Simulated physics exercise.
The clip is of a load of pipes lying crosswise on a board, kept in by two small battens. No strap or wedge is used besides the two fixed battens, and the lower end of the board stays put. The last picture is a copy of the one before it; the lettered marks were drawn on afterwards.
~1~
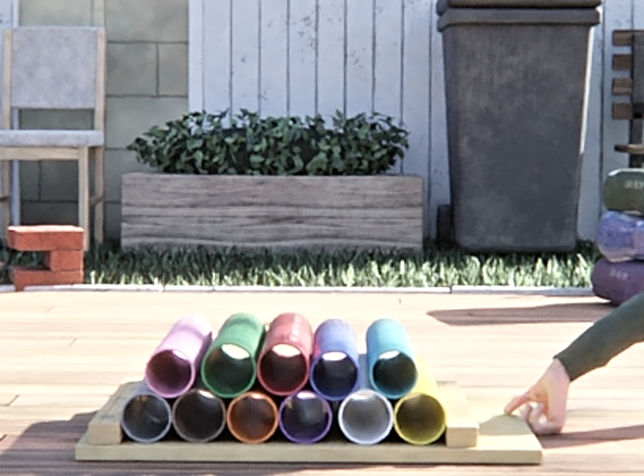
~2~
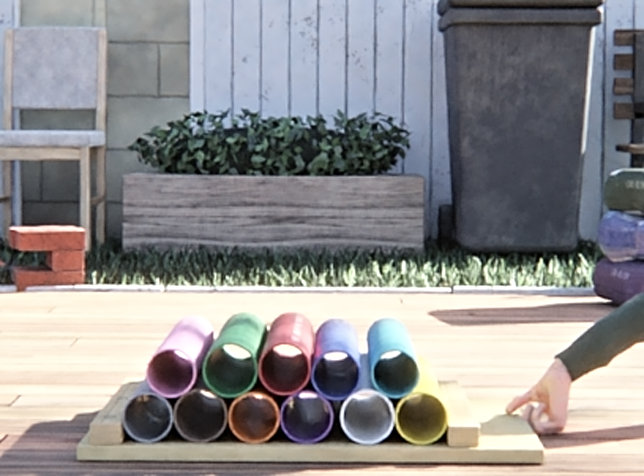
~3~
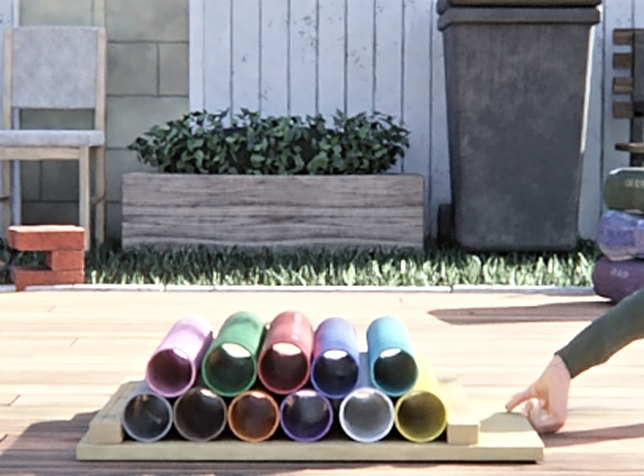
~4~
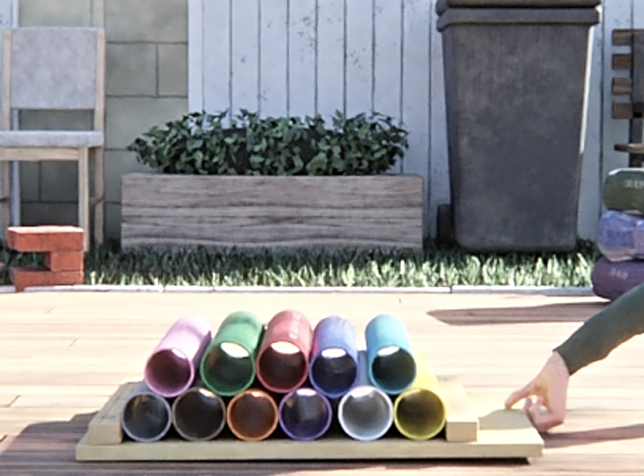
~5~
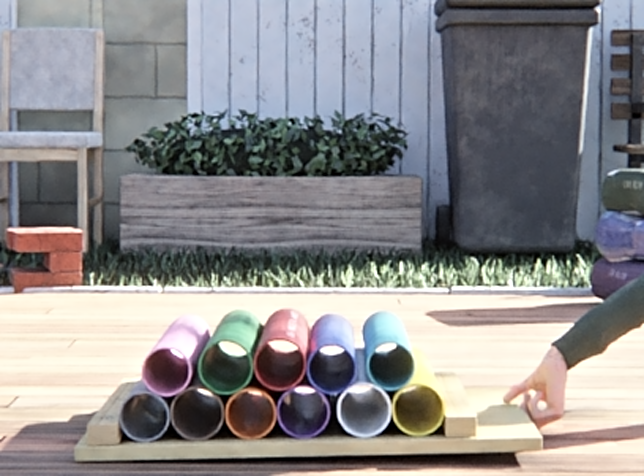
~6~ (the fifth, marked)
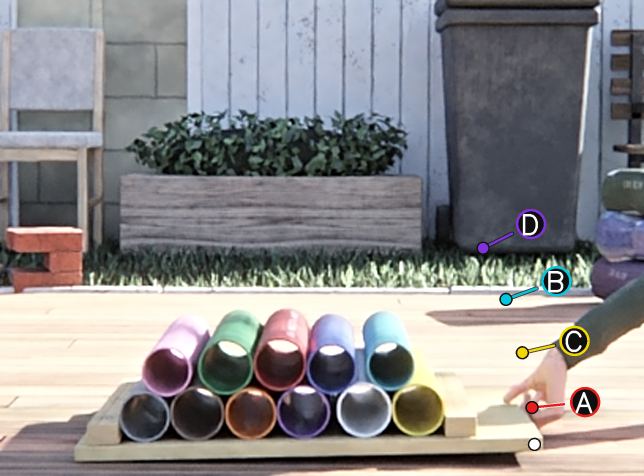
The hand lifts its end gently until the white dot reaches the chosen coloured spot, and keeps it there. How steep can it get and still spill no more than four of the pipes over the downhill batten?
The answer is mark D.
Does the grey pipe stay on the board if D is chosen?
Yes, with D.
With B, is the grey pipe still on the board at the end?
Yes, with B.
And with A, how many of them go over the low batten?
With A, none.
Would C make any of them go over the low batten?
At C: No.
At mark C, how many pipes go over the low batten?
With C, none.
On the marked copy, A at (532, 408); B at (506, 299); C at (522, 353); D at (483, 248); the white dot at (534, 445).
Taking D. A third of the way, board at 16°.
Two thirds of the way, board at 27°.
When it is over, board at 27°, two over the low batten (green, pink).
As for the rest, A none over the low batten; B none over the low batten; C none over the low batten.
